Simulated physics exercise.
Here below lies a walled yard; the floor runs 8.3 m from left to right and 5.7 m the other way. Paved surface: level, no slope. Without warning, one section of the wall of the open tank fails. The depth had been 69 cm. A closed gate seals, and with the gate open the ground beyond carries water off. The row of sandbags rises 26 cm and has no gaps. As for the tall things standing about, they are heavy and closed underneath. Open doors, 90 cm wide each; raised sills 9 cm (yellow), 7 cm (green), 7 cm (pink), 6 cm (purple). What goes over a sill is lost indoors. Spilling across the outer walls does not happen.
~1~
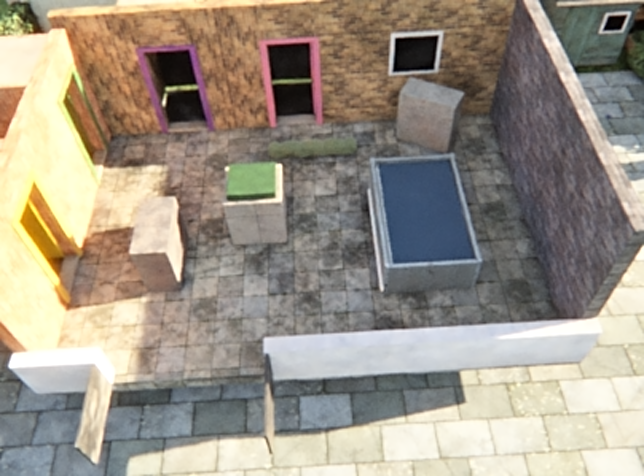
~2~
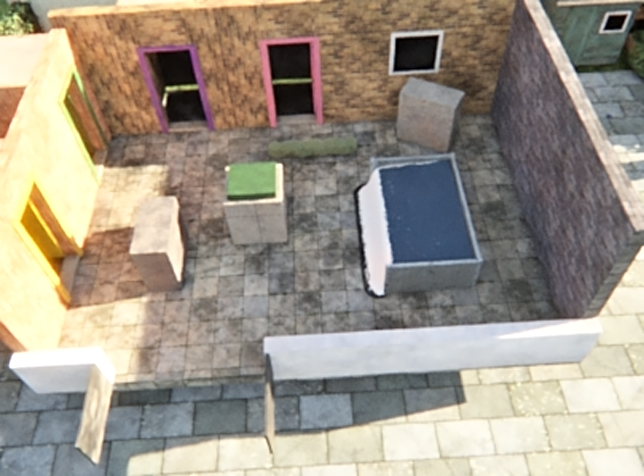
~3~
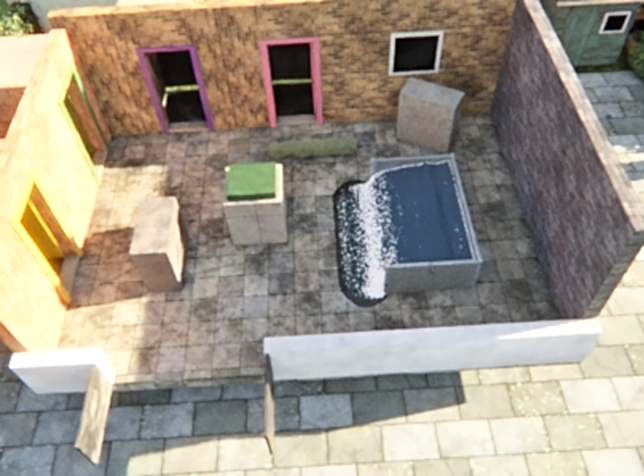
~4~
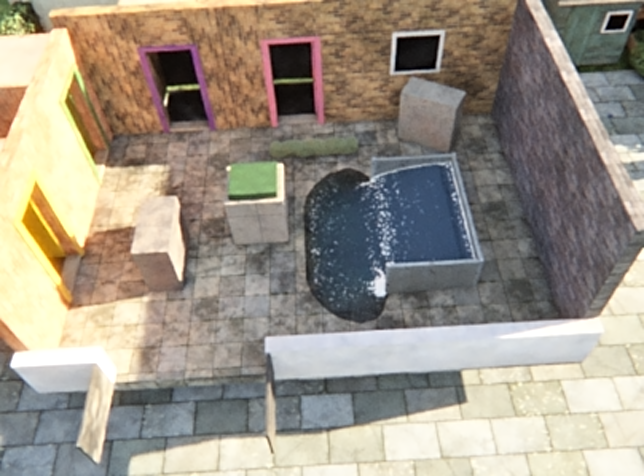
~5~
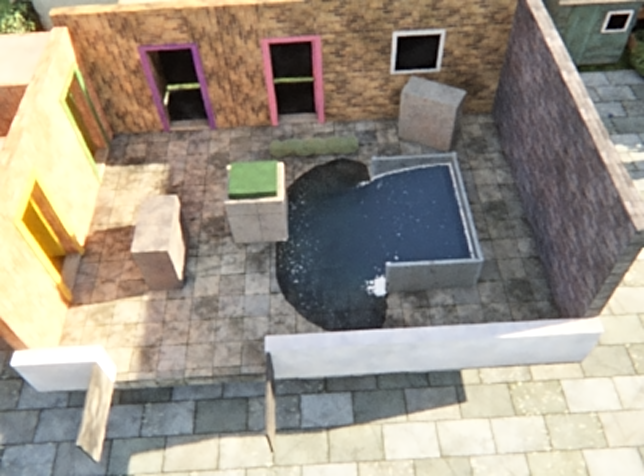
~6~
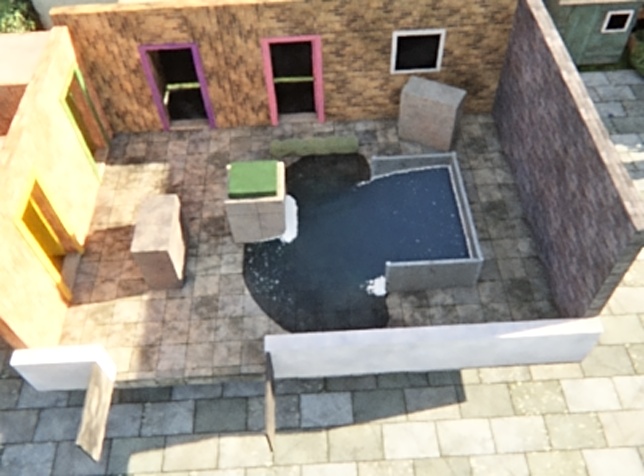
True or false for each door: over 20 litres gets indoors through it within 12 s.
Yellow door - false, green door - true, pink door - false, purple door - true.
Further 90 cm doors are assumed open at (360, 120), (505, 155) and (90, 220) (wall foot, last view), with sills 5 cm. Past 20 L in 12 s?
In that order: Short of it, short of it, beyond it.
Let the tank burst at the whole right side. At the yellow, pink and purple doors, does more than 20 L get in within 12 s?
Door yellow stays within, door pink stays within, door purple stays within.
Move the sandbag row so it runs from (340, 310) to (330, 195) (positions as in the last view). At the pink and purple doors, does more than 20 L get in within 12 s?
At the pink door the limit is exceeded, and at the purple door it is not reached.
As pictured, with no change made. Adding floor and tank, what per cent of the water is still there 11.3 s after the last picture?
Roughly 64 percent.
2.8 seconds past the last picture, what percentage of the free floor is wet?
I'd guess around 60 %.
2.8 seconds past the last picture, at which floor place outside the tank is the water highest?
Close to pixel (113, 135).
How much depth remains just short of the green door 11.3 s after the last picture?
It's some 4.5 centimetres deep.
Then, 0.7 s after the last picture water covers 35 % of the floor and is deepest (43 cm) near (295, 226); yellow door not reached, green door not reached, pink door not reached, purple door not reached.
Then, 1.5 s after the last picture water covers 50 % of the floor and is deepest (41 cm) near (52, 370); yellow door not reached, green door 1 cm at the sill, 0 L in, pink door not reached, purple door 13 cm at the sill, 1 L in.
Then, 2.8 s after the last picture water covers 60 % of the floor and is deepest (26 cm) near (113, 135); yellow door 7 cm at the sill, 0 L in, green door 15 cm at the sill, 15 L in, pink door 2 cm at the sill, 0 L in, purple door 8 cm at the sill, 19 L in.
Then, 6.3 s after the last picture water covers 80 % of the floor and is deepest (11 cm) near (110, 146); yellow door 8 cm at the sill, 0 L in, green door 9 cm at the sill, 69 L in, pink door 1 cm at the sill, 0 L in, purple door 10 cm at the sill, 42 L in.
Then, 11.3 s after the last picture water covers 95 % of the floor and is deepest (6 cm) near (80, 261); yellow door 6 cm at the sill, 0 L in, green door 4 cm at the sill, 72 L in, pink door 3 cm at the sill, 0 L in, purple door 3 cm at the sill, 50 L in.
